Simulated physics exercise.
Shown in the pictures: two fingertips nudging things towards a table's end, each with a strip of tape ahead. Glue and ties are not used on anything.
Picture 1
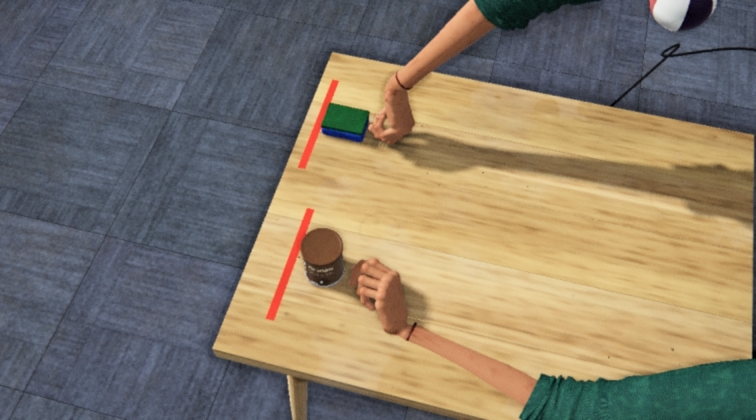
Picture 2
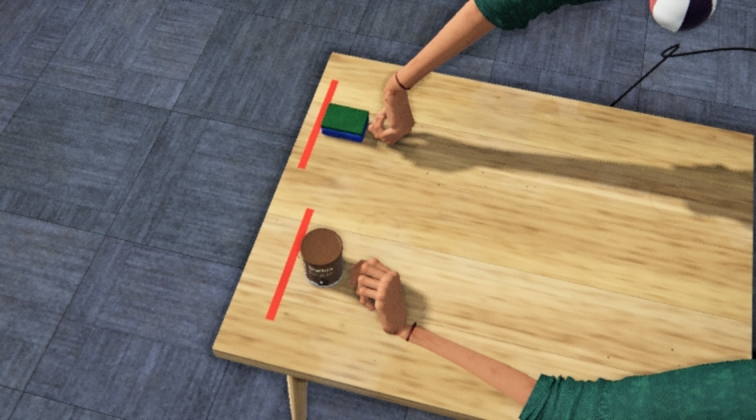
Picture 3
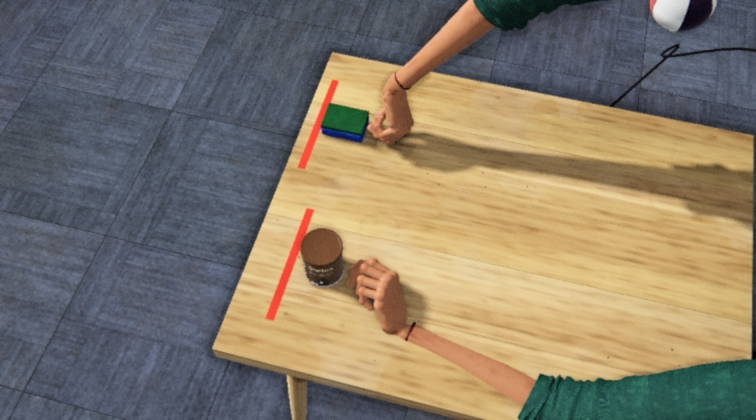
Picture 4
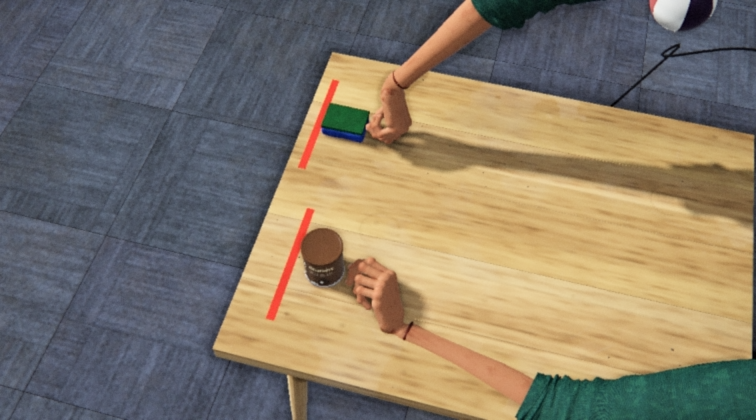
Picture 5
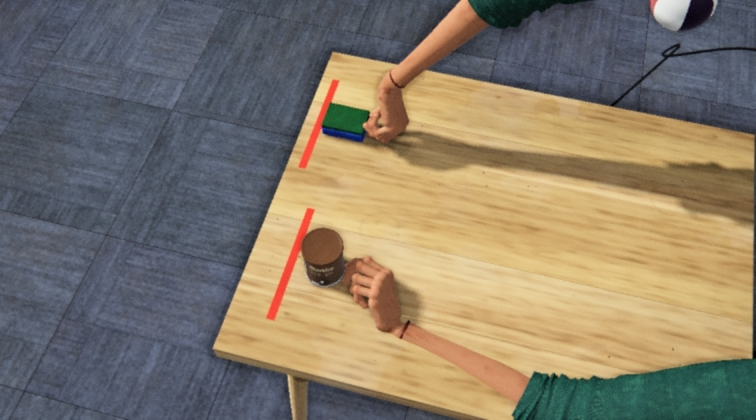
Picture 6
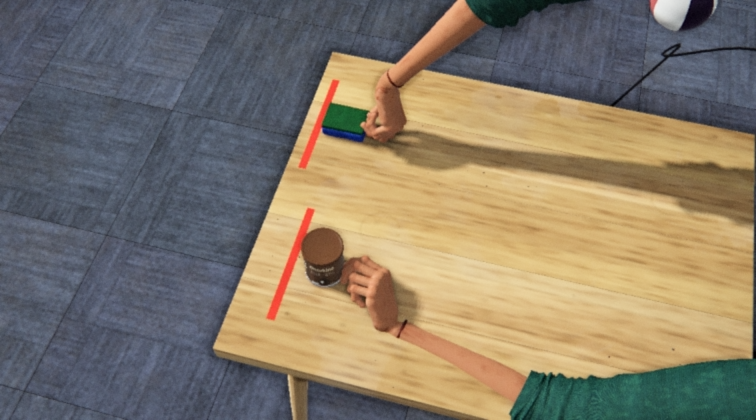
The video shows a brown pot and a green-and-blue sponge on a wooden table, each beside a strip of red tape. Two hands behind them shift very slightly left, while the pot and sponge show little or no visible movement.
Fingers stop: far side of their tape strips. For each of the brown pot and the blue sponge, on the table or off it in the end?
Brown pot: On; blue sponge: Off.
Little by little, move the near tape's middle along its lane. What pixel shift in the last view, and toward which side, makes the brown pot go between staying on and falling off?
Shift: Roughly 16 pixels left.
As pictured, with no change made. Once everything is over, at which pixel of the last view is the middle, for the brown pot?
(265, 244).
Then, 1.66 s on from there, brown pot displaced about its own width near (269, 245); blue sponge turned 8° from its first pose near (298, 113).
Then, 1.96 s on from there, brown pot displaced about its own width near (265, 244); blue sponge on its way down near (295, 190).
Then, 2.16 s on from there, brown pot displaced about its own width near (265, 244); blue sponge at the bottom near (302, 267).
In the end, the brown pot is still on the table, near (265, 244); the blue sponge drops to the floor.
